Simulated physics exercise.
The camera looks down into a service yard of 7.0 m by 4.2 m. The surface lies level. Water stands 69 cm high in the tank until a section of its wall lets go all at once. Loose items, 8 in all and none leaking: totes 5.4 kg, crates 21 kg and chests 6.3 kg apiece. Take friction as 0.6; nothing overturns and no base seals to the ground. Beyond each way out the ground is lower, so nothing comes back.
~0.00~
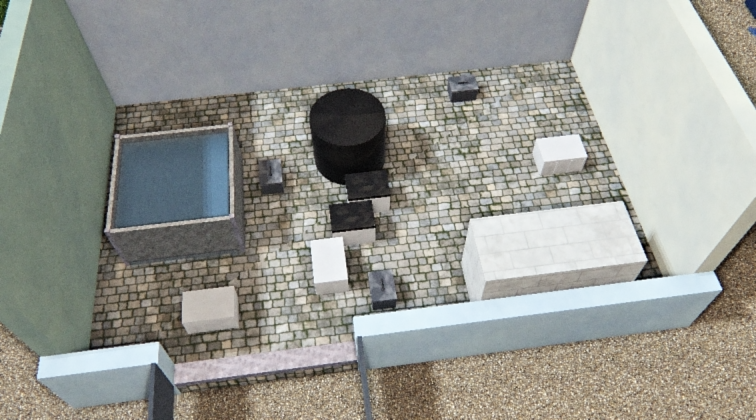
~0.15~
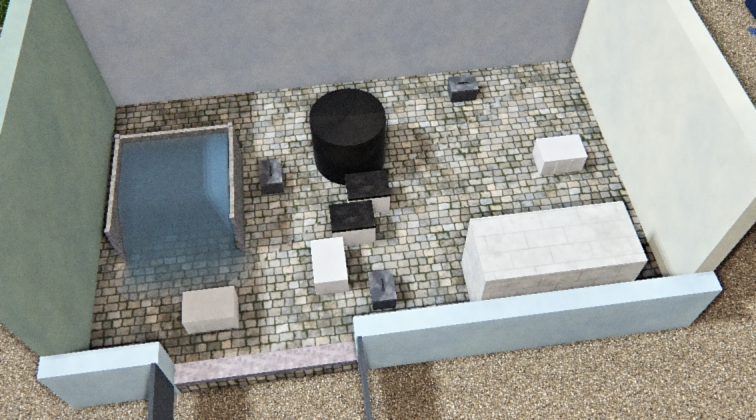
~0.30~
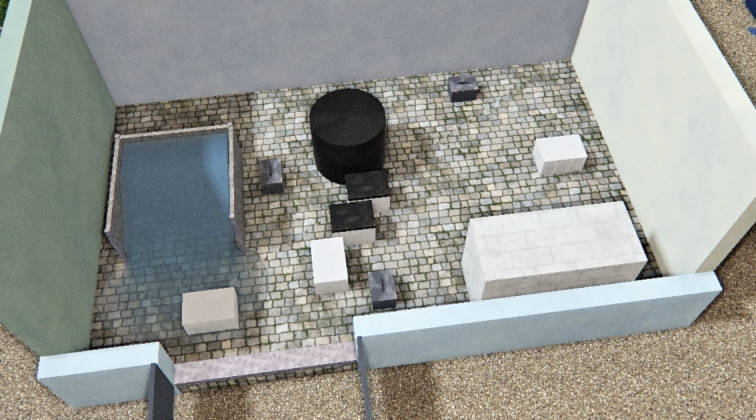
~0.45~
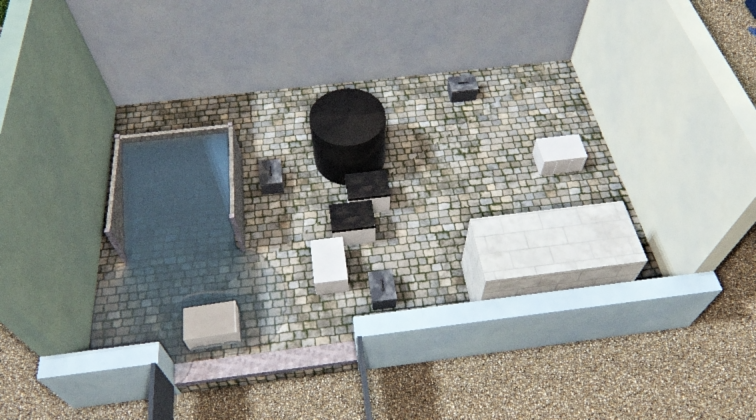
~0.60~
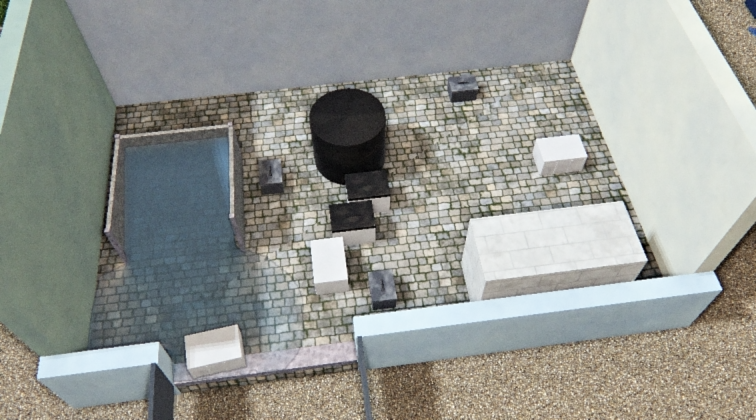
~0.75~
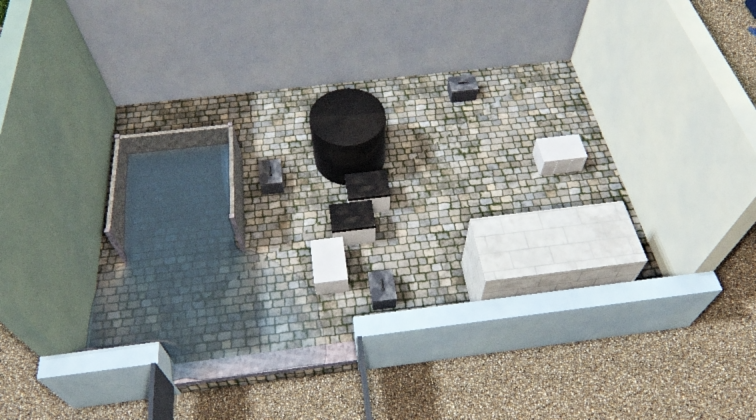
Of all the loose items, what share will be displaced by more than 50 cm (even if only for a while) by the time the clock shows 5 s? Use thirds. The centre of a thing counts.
It is not even a third.
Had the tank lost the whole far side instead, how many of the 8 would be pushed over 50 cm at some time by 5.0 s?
In that case 1 of them.
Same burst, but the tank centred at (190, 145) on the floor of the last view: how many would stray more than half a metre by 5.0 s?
Then 2.
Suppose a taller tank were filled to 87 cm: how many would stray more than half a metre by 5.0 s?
Then 1.
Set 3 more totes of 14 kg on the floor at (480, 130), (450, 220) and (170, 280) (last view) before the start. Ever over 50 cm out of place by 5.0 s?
In turn: Less, short of it, over.
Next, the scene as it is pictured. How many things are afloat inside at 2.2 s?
0 of them.
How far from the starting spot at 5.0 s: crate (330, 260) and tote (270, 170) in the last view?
In that order: 0 cm, 0 cm.
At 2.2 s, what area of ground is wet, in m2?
About 7.5 m2.
After 1.1 s 1 of 8 are over 50 cm from their spots; 0 afloat.
After 2.2 s 1 of 8 are over 50 cm from their spots; 0 afloat.
After 3.5 s 1 of 8 are over 50 cm from their spots; 0 afloat.
After 5.0 s 1 of 8 are over 50 cm from their spots, and 1 have been at some point; 0 afloat.
